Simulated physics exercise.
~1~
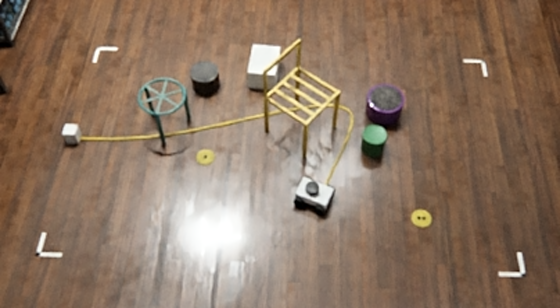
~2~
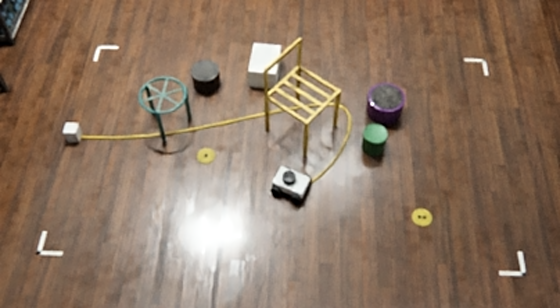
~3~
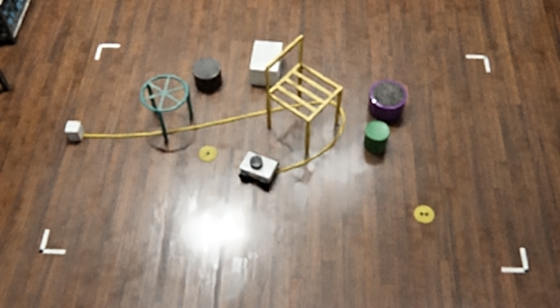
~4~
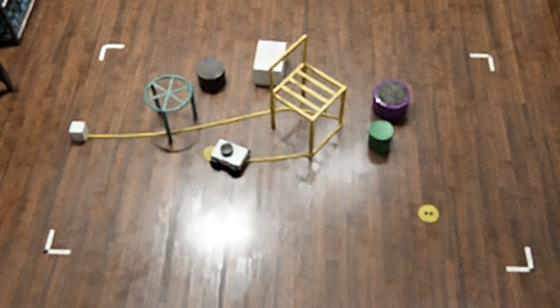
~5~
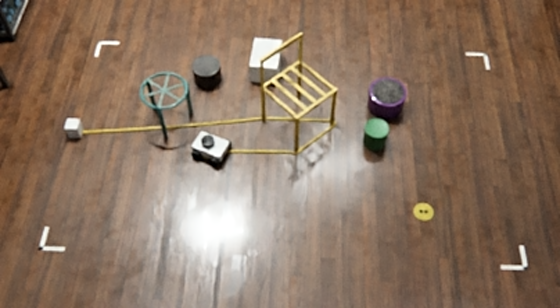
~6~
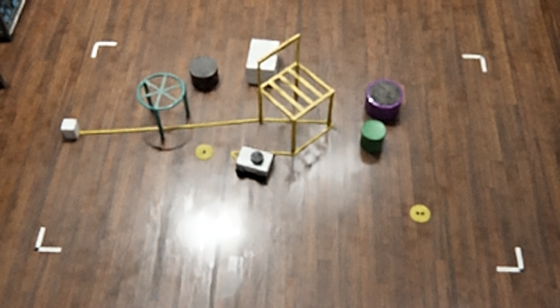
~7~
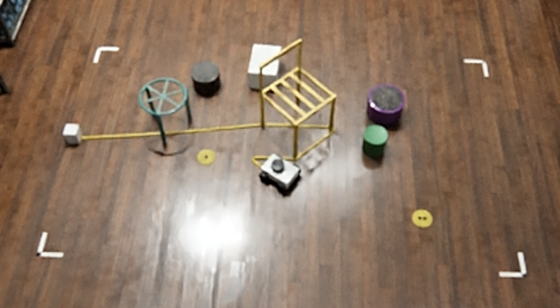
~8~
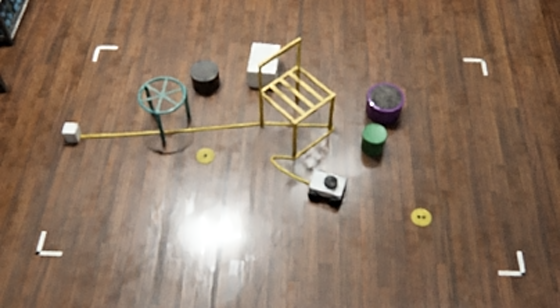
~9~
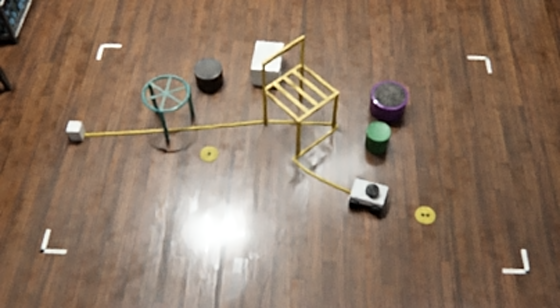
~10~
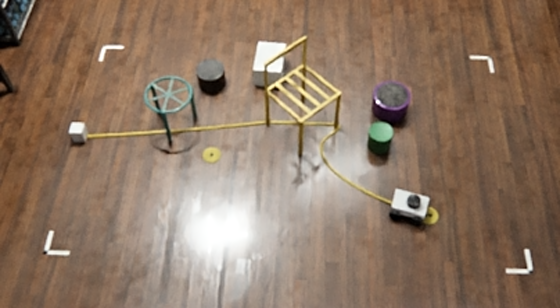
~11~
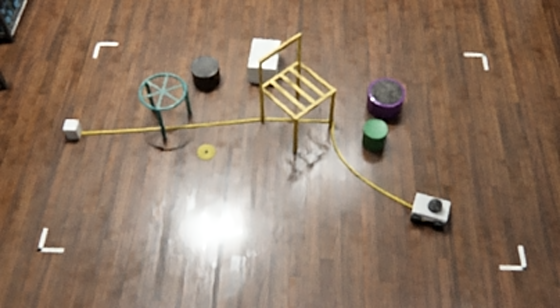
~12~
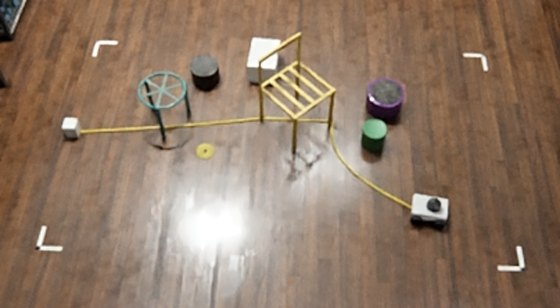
At the start, a small white cart sits below a yellow chair, its yellow lead running from a small pale block at the left, past a teal stool and around the chair's legs. The cart drives left to the yellow disc near the stool, drawing the lead in against the chair, which shifts barely at all. It then heads back right, and the lead bends loosely behind it before trailing out from the chair. Finally the cart reaches the other yellow disc, covers it and stops, with the chair upright almost where it began and the buckets, pot, box and stool unmoved.
